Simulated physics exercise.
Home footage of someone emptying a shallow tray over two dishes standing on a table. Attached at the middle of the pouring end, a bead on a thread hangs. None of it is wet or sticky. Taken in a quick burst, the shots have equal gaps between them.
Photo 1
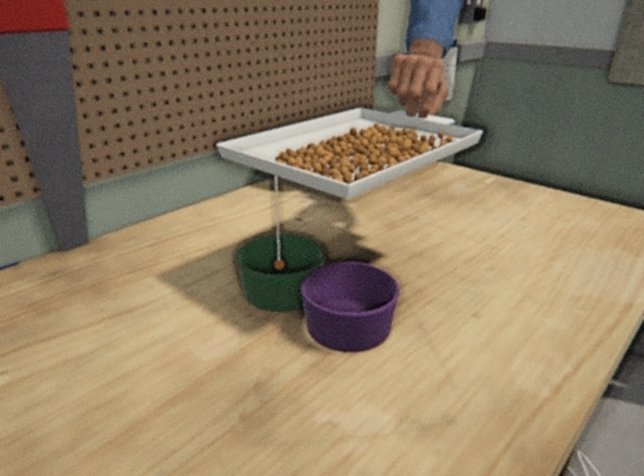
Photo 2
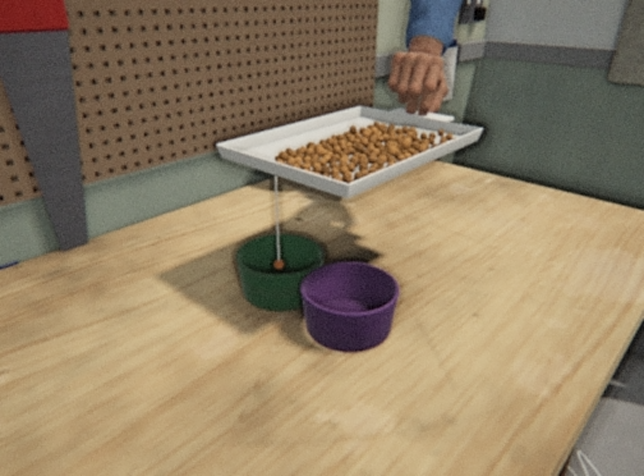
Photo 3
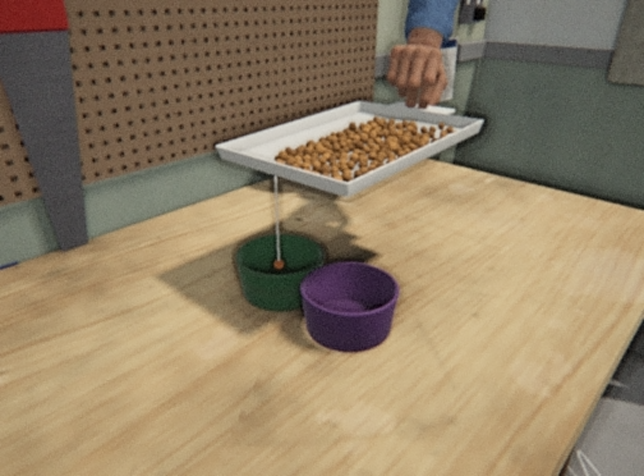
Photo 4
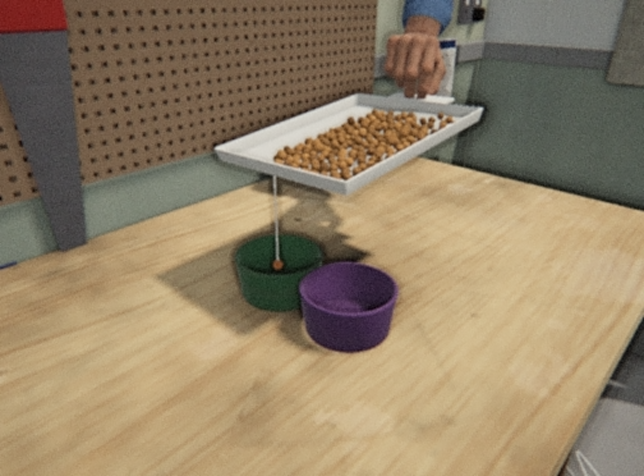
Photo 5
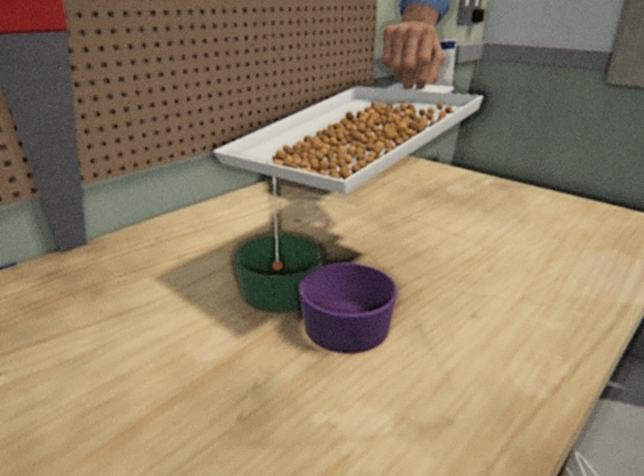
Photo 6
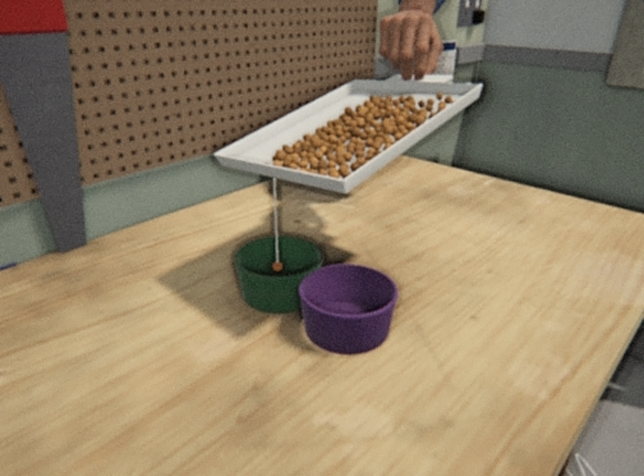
At first, a hand holds a white tray of roasted chickpeas nearly level above a green dish and a purple dish on a wooden table, a bead hanging on a thread beneath it. The hand then gradually raises the far end, leaving the tray slightly tilted, with its near left corner lowest.
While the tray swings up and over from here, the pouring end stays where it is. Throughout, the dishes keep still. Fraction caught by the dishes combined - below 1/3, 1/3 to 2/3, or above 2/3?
The amount caught will stay below one third of the load.
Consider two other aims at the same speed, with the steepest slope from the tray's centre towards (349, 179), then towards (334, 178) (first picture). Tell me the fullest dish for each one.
Try one - the dish to the right; try two - the dish to the right.
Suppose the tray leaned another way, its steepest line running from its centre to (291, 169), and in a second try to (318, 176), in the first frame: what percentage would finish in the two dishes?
I'd say roughly 0 percent with the first slope, 10 percent with the other.
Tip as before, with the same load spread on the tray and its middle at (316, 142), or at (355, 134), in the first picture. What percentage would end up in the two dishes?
Shares: 10 % for the first, 10 % for the second.
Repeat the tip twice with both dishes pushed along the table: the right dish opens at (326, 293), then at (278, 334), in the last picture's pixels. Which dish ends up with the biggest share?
First try: The dish on the left-hand side; second try: The dish on the left-hand side.
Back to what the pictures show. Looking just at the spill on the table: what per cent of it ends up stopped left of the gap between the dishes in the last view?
Estimate: About 100 in every hundred.
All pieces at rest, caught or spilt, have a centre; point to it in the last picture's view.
I'd place the middle at about (196, 306).
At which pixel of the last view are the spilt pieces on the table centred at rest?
The middle is around (191, 305).
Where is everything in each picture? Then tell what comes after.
In the first frame, corners of the pouring end (221, 144) and (348, 183), level; middle of the load (361, 151), roasted chickpeas; left dish (249, 285); right dish (318, 323); bead on its thread (279, 264).
In the second frame, corners of the pouring end (221, 144) and (348, 183), level; middle of the load (361, 149).
In the third frame, corners of the pouring end (221, 146) and (347, 182), tipped barely, lowest at the left corner; middle of the load (360, 146).
In the fourth frame, corners of the pouring end (219, 148) and (345, 180), tipped a little, lowest at the left corner; middle of the load (359, 141).
In the fifth frame, corners of the pouring end (218, 150) and (344, 179), tipped a little, lowest at the left corner; middle of the load (358, 137).
In the sixth frame, corners of the pouring end (219, 153) and (343, 178), tipped a little, lowest at the left corner; middle of the load (357, 132); left dish (248, 287); right dish (316, 325).
Just after the last frame, tray tipped steeply; almost all on the tray; just a few outside both; just a few in the air.
A moment on, tray tipped right over; roughly two thirds on the tray; about a tenth outside both; roughly a quarter in the air.
Further on, tray tipped past a quarter turn; just a few in the right dish; about a tenth in the left dish; almost all outside both.
When it is over, tray tipped past a quarter turn; just a few in the right dish; about a tenth in the left dish; almost all outside both.
